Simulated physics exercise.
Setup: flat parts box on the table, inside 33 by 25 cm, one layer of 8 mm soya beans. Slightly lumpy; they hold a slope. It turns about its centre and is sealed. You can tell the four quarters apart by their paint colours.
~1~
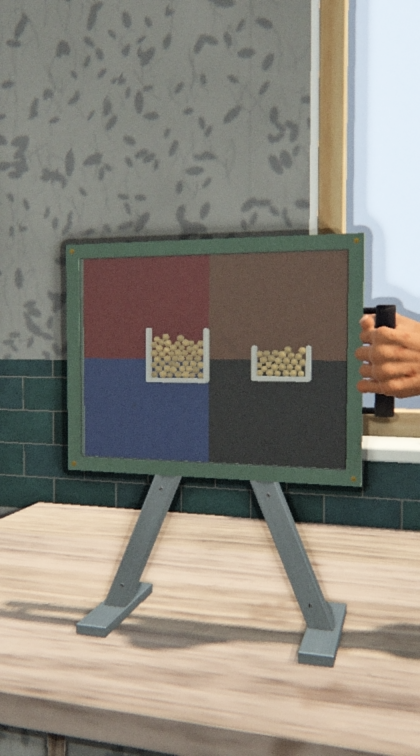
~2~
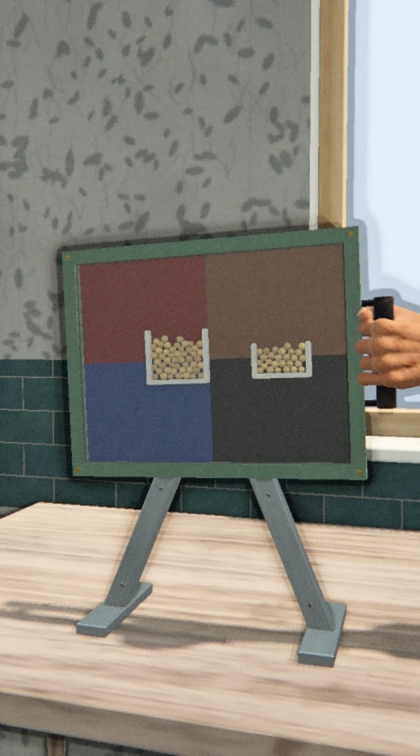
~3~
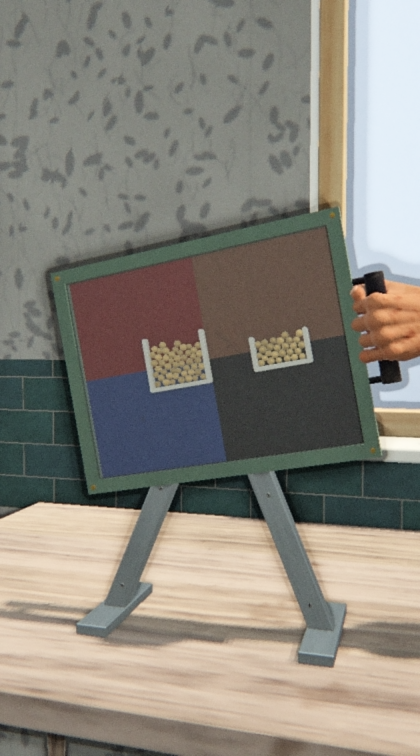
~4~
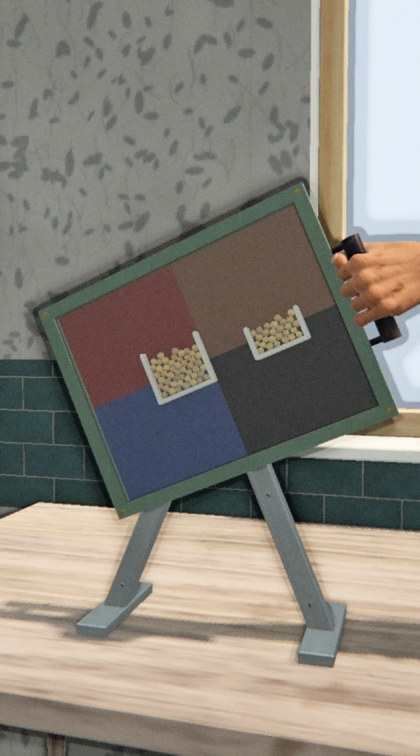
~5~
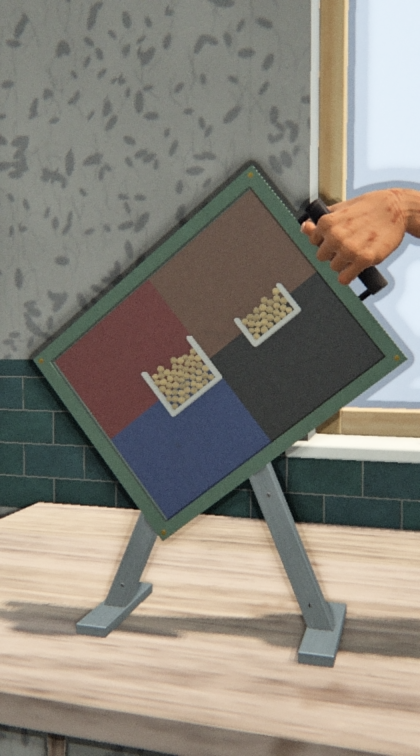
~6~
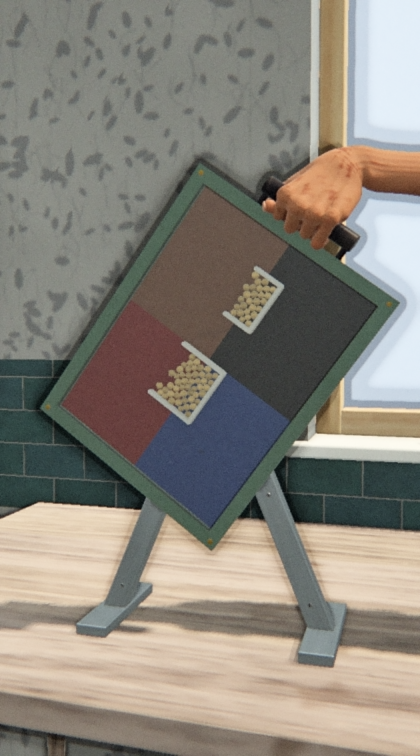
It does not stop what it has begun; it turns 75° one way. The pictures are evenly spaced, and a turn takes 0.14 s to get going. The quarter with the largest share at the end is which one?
That is the one marked blue.
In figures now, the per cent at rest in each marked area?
In per cent: Red quarter holds 30, blue quarter holds 50, black quarter holds 15, brown quarter holds 5.
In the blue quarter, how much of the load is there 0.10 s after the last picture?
It works out at roughly 30 per cent.
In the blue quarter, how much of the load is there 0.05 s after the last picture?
I'd put it near 30 in a hundred.
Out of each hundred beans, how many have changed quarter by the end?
I'd say something like 25 percent.
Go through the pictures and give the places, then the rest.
The first picture shows level; about 80 beans; beans' middle (213, 360); highest (166, 337); red (145, 308), blue (145, 409), black (276, 413), brown (277, 306).
The second picture shows turned 3° anticlockwise; beans' middle (213, 359); highest (165, 339).
The third picture shows turned 10° anticlockwise; beans' middle (213, 359); highest (300, 333); wall ends (145, 341) to (201, 331), (252, 339) to (305, 329).
The fourth picture shows turned 23° anticlockwise; beans' middle (213, 358); highest (291, 313).
The fifth picture shows turned 38° anticlockwise; beans' middle (212, 356); highest (276, 292).
The sixth picture shows turned 54° anticlockwise; beans' middle (210, 356); highest (255, 275); red (133, 383), blue (210, 445), black (291, 334), brown (207, 273).
Then, 0.05 s after the last picture, it stands 66° anticlockwise; the beans' middle is in line with and level with the centre; red 35 %, blue 30 %, black 20 %, brown 15 %.
Then, 0.10 s after the last picture, it stands 74° anticlockwise; the beans' middle is in line with and level with the centre; red 35 %, blue 30 %, black 15 %, brown 20 %.
Then, 0.13 s after the last picture, it stands 75° anticlockwise; the beans' middle is in line with and level with the centre; red 35 %, blue 30 %, black 15 %, brown 20 %.
All still 1.5 s after it, it stands 75° anticlockwise; red 30 %, blue 50 %, black 15 %, brown 5 %.
